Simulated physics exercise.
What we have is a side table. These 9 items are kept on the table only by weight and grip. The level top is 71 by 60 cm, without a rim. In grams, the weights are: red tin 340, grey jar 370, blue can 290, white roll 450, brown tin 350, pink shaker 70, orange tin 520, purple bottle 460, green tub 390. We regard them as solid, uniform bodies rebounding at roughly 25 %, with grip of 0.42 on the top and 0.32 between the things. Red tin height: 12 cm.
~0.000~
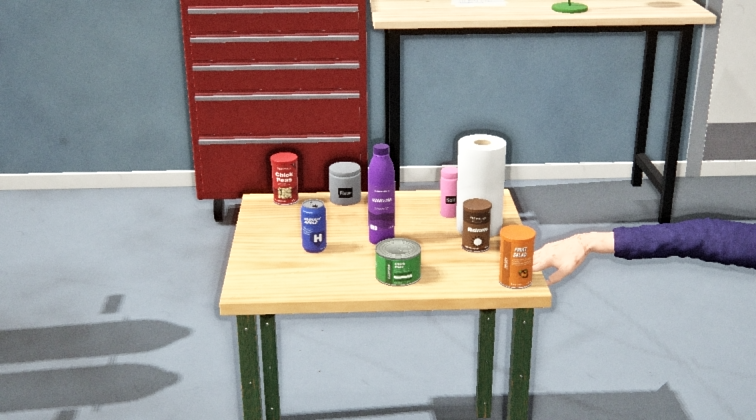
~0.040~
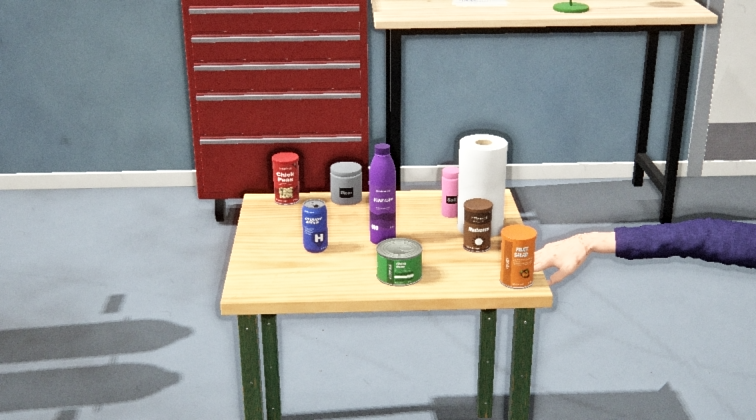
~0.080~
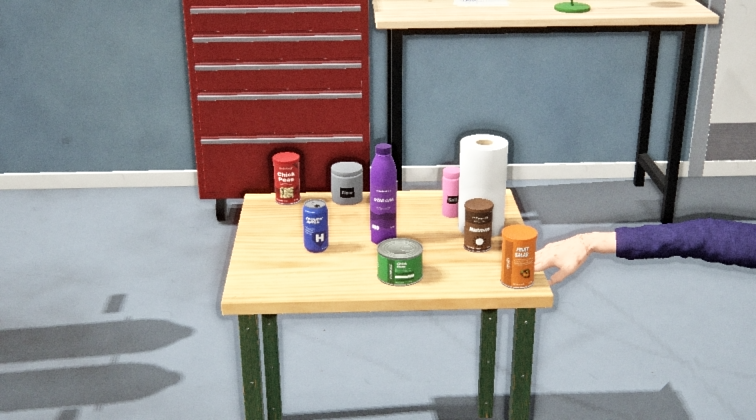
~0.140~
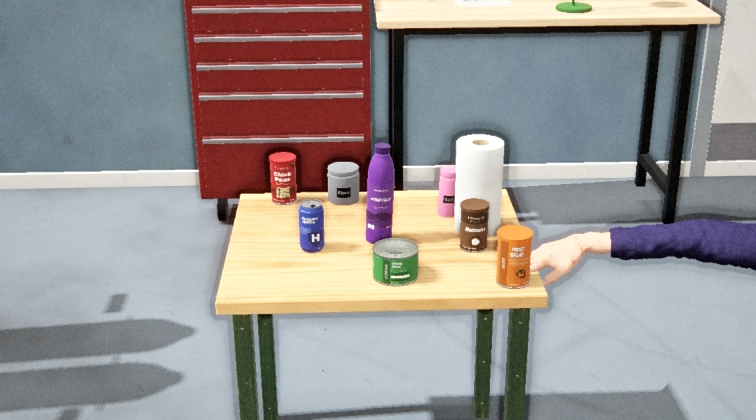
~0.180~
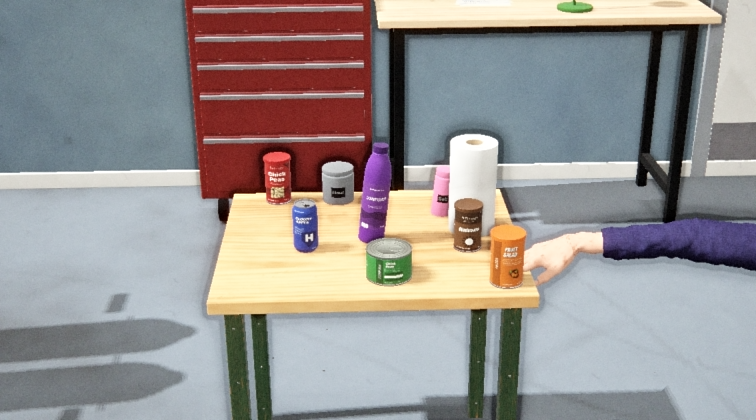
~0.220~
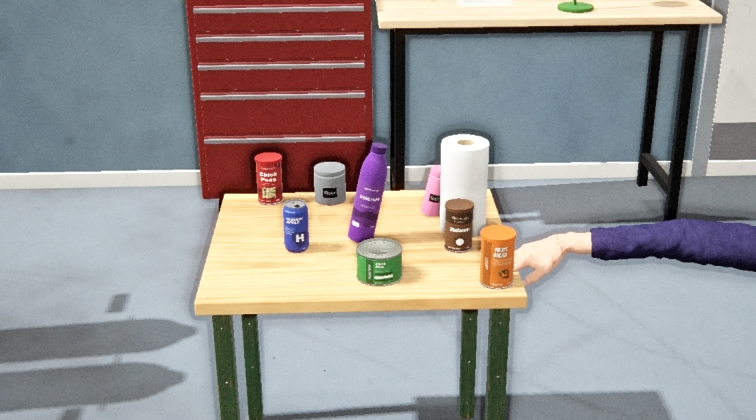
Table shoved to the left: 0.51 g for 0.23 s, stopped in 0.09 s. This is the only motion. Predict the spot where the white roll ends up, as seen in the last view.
It finishes at about (395, 187).
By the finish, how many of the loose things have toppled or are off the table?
Count: 2.
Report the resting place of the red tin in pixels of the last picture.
In the last picture it sits around (198, 180).
After 0.32 s, table shifted 16 cm; white roll slid 2 cm near (429, 187); pink shaker leaning 45°; purple bottle leaning 36°.
After 0.42 s, table shifted 19 cm; white roll slid 2 cm near (400, 188); purple bottle leaning 62°; pink shaker on its side.
After 0.52 s, table shifted 19 cm; white roll slid 3 cm near (395, 187); purple bottle leaning 73°; pink shaker on its side.
At rest (1.1 s), tipped over on the table, pink shaker and purple bottle; not toppled but over 5 cm from the start, red tin, grey jar, blue can, orange tin and green tub; the other 2 in place, give or take 5 cm. Seen from the same camera at the end, white roll near (395, 187).
